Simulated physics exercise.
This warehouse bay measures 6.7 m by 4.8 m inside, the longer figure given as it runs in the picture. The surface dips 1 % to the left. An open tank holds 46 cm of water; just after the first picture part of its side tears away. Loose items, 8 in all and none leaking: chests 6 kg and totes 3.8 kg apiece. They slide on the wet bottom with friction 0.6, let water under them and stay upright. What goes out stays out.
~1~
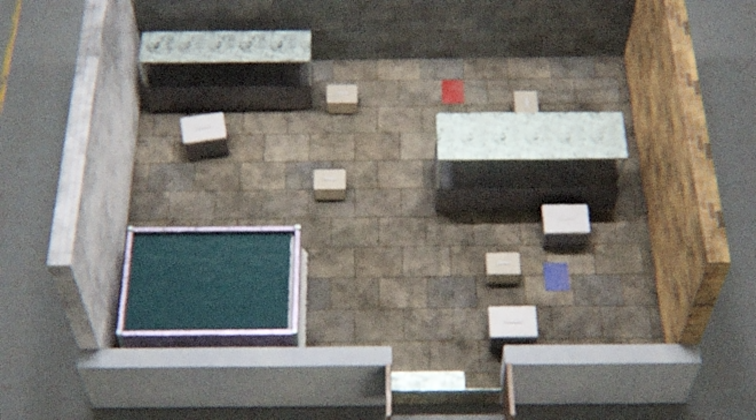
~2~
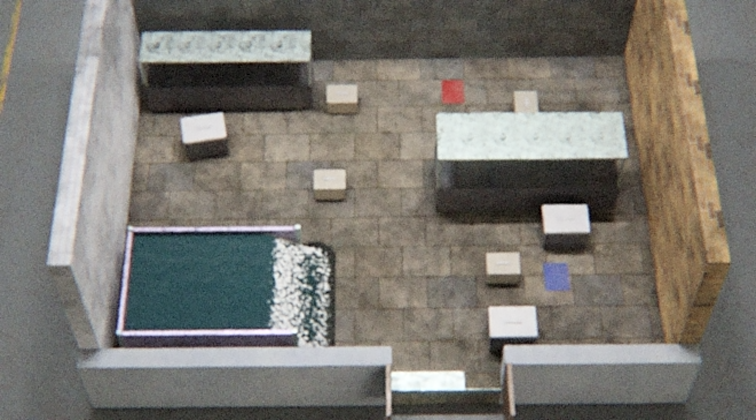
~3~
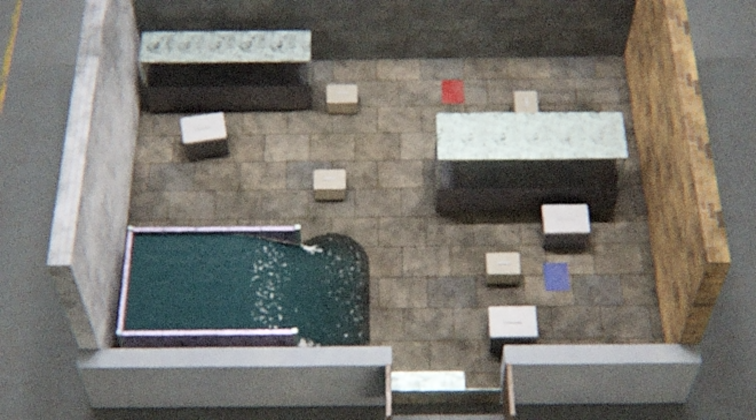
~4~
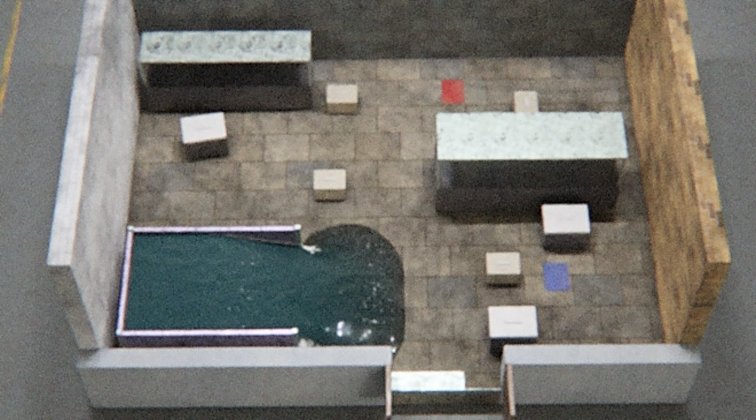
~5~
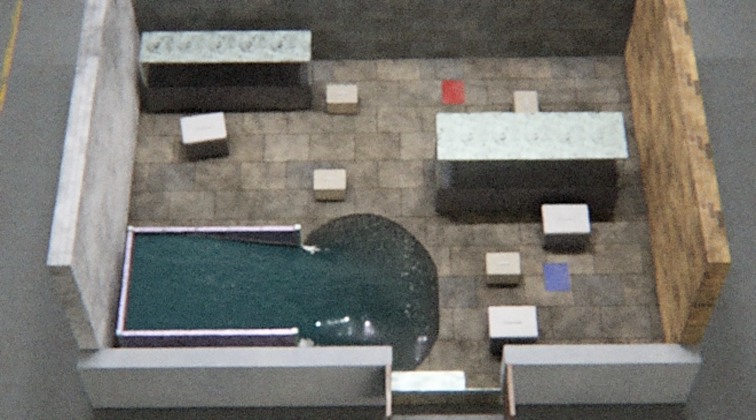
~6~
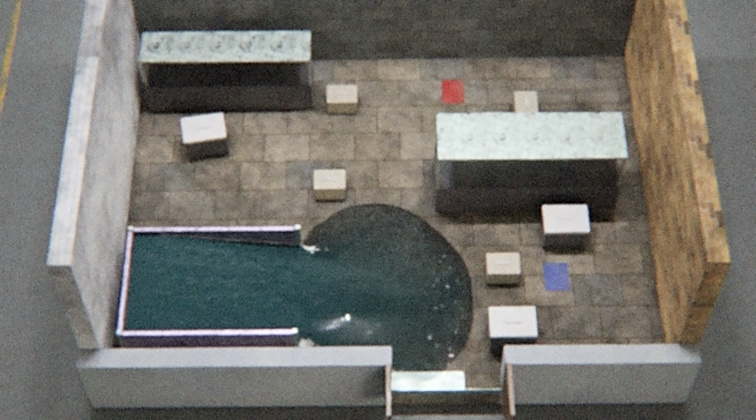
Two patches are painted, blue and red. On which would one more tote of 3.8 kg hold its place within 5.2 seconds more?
Put it on red.
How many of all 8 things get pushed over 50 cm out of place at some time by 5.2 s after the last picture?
I count 3.
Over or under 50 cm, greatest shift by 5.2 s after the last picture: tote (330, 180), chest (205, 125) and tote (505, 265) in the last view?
In turn: Under, less, past it.
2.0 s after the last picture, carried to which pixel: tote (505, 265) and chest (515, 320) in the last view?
Near (640, 249) and (646, 312).
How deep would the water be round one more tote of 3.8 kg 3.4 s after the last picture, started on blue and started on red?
In turn 17 and 2 cm.
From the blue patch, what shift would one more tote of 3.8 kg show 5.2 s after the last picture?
About 120 cm.
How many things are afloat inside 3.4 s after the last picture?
I count 3.
Then, 0.5 s after the last picture on blue it would be 0 cm off in 0 cm of water; on red it would be 0 cm off in 0 cm of water.
Then, 2.0 s after the last picture on blue it would be 109 cm off in 17 cm of water; on red it would be 0 cm off in 2 cm of water.
Then, 3.4 s after the last picture on blue it would be 110 cm off in 17 cm of water; on red it would be 0 cm off in 2 cm of water.
Then, 5.2 s after the last picture on blue it would be 112 cm off in 9 cm of water; on red it would be 5 cm off in 4 cm of water.
